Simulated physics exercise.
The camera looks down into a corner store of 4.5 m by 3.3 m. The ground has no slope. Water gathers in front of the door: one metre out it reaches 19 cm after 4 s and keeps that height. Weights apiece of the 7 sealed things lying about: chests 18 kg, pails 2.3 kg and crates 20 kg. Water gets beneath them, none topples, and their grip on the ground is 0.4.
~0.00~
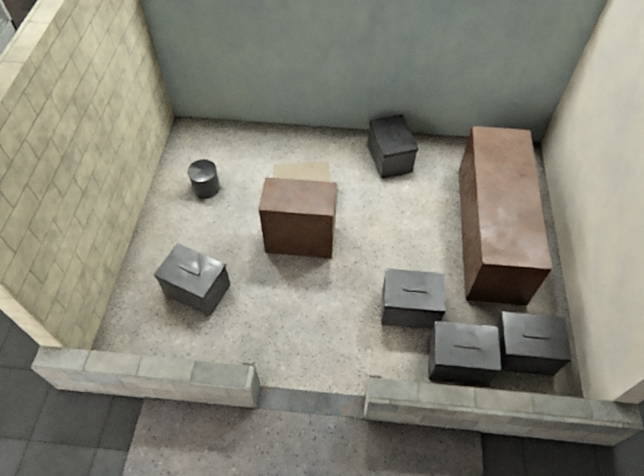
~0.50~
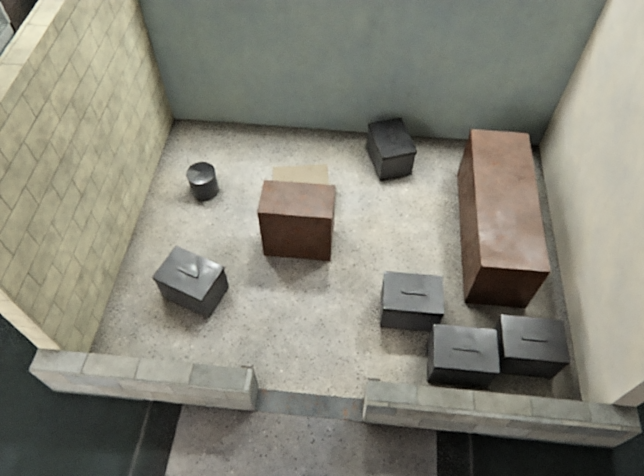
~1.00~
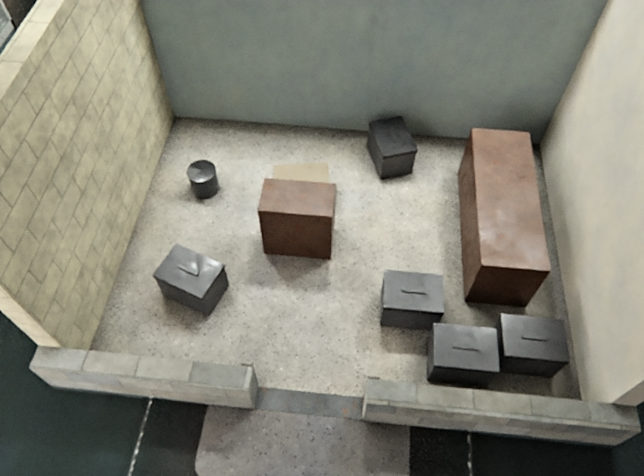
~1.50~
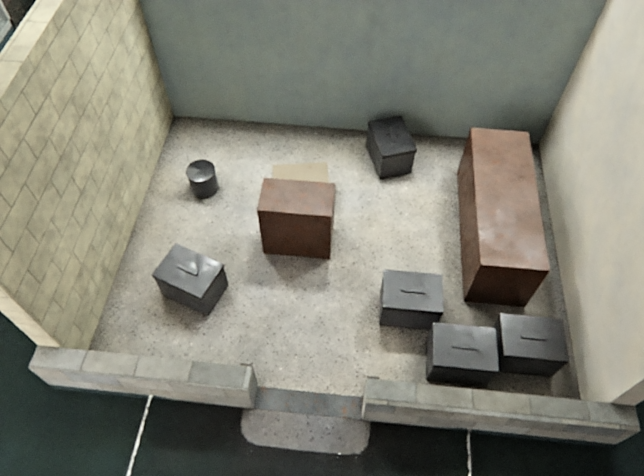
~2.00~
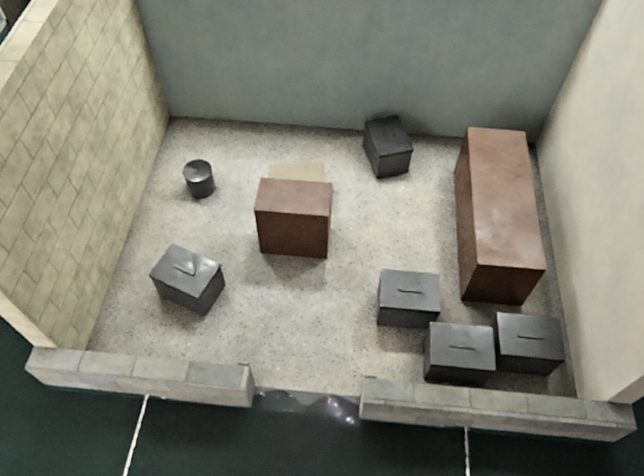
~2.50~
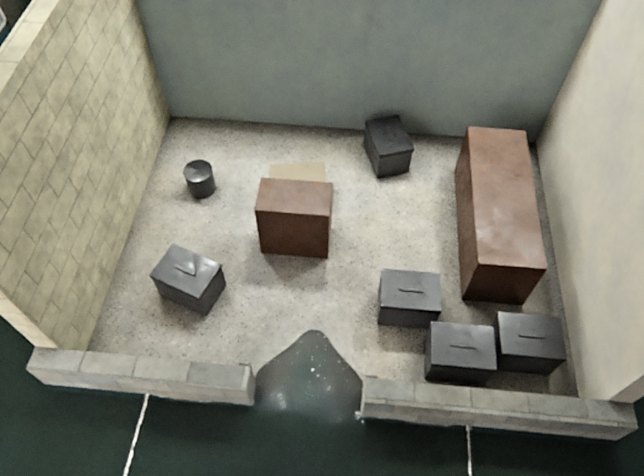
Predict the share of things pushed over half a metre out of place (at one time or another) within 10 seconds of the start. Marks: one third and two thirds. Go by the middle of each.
That comes to under a third.
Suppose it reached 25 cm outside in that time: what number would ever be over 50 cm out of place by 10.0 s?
In that case 3 of them.
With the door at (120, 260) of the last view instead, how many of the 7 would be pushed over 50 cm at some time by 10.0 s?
In that case 1 of them.
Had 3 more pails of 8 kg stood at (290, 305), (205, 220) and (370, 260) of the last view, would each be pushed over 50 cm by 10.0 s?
In turn: Over, less, more.
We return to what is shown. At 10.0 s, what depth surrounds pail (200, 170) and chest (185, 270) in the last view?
Roughly 6 and 6 cm.
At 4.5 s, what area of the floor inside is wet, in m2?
Roughly 4.5 m2.
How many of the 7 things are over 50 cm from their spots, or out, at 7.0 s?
By then 1.
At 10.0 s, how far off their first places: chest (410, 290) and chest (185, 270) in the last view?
In that order: 20 cm, 0 cm.
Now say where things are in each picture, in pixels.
In the first frame, a chest at (393, 134) rests on the ground; a chest at (190, 269) rests on the ground; 0.0 m2 under water; 0 of 7 have shifted.
In the second frame, a chest at (392, 137) rests on the ground; a chest at (188, 272), on the bottom; 0.0 m2 under water; 0 of 7 have shifted.
In the third frame, a chest at (393, 136) rests on the ground; a chest at (188, 270), on the bottom; 0.0 m2 under water; 0 of 7 have shifted.
In the fourth frame, a chest at (392, 135) rests on the ground; a chest at (188, 270) rests on the ground; 0.0 m2 under water; 0 of 7 have shifted.
In the fifth frame, a chest at (389, 135) rests on the ground; a chest at (185, 270), on the bottom; 0.0 m2 under water; 0 of 7 have shifted.
In the sixth frame, a chest at (389, 134), on the bottom; a chest at (185, 270) rests on the ground; water covers 0.3 m2; 0 of 7 have shifted.
After 3.5 s 0 of 7 are over 50 cm from their spots; 0 afloat.
After 4.5 s 0 of 7 are over 50 cm from their spots; 0 afloat.
After 7.0 s 1 of 7 are over 50 cm from their spots; 0 afloat.
After 10.0 s 0 of 7 are over 50 cm from their spots, and 1 have been at some point; 1 afloat.
